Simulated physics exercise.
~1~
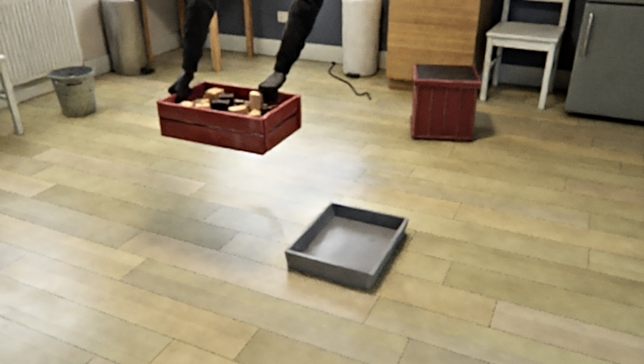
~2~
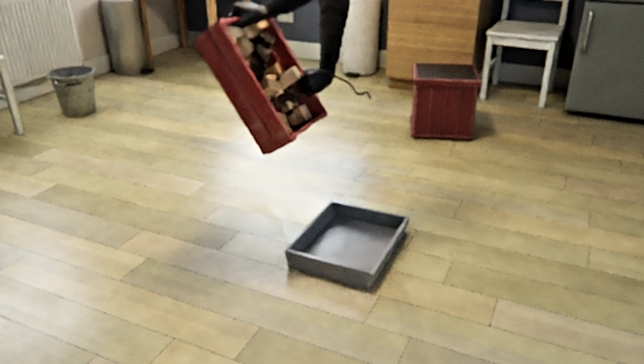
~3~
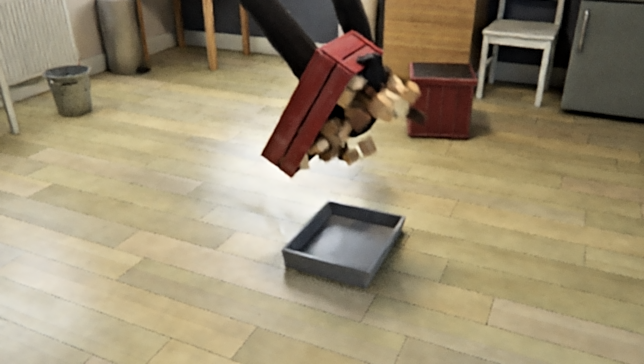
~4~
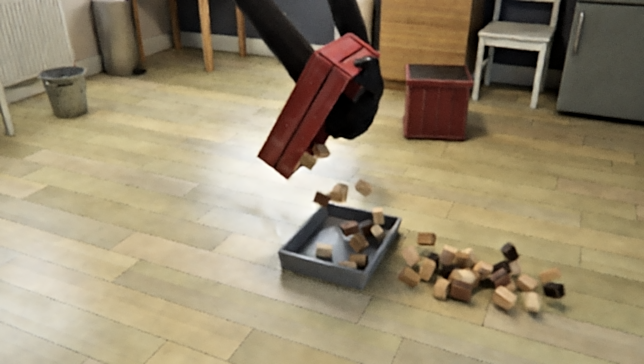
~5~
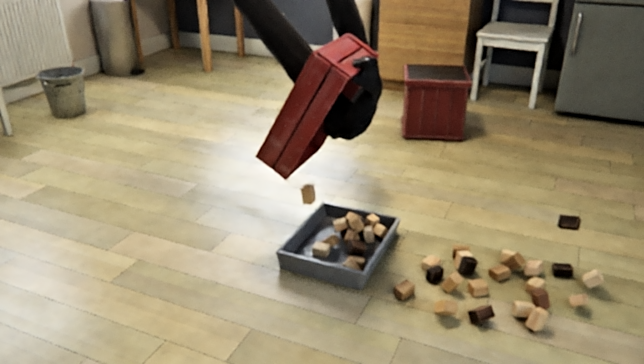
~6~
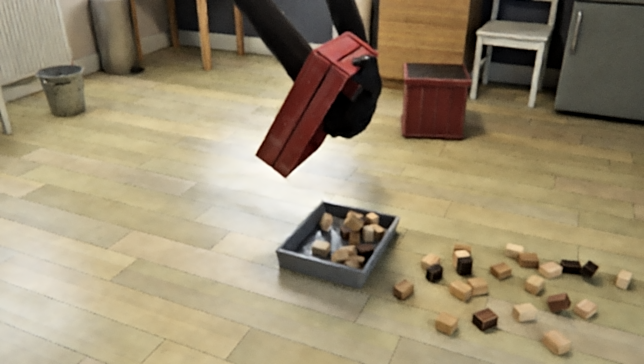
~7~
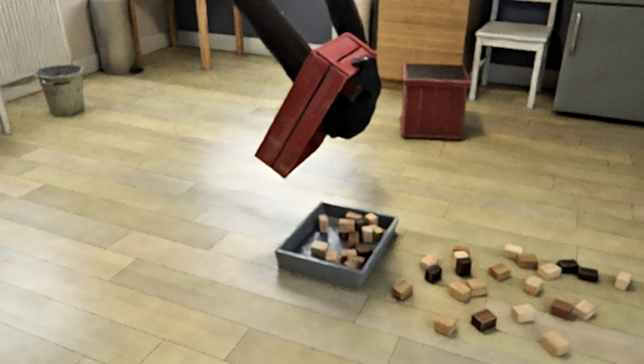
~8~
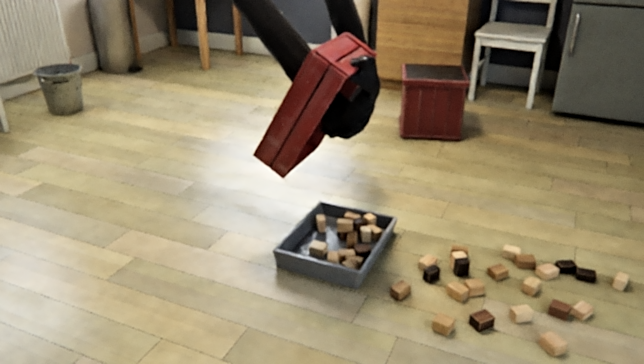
A red box full of small wooden blocks, gripped by two dark arms, hangs above a pale plank floor in a room seen from slightly above by a gently swaying camera. A shallow grey basket sits below it, with a red crate, a white chair and a grey bin farther back. The arms lift the box and tip it steeply to the right until the blocks tumble out. Some drop into the basket, but many land to its right and scatter across the floor. The last blocks fall into the basket, and the emptied box stays tilted above it, with more blocks lying outside than inside.
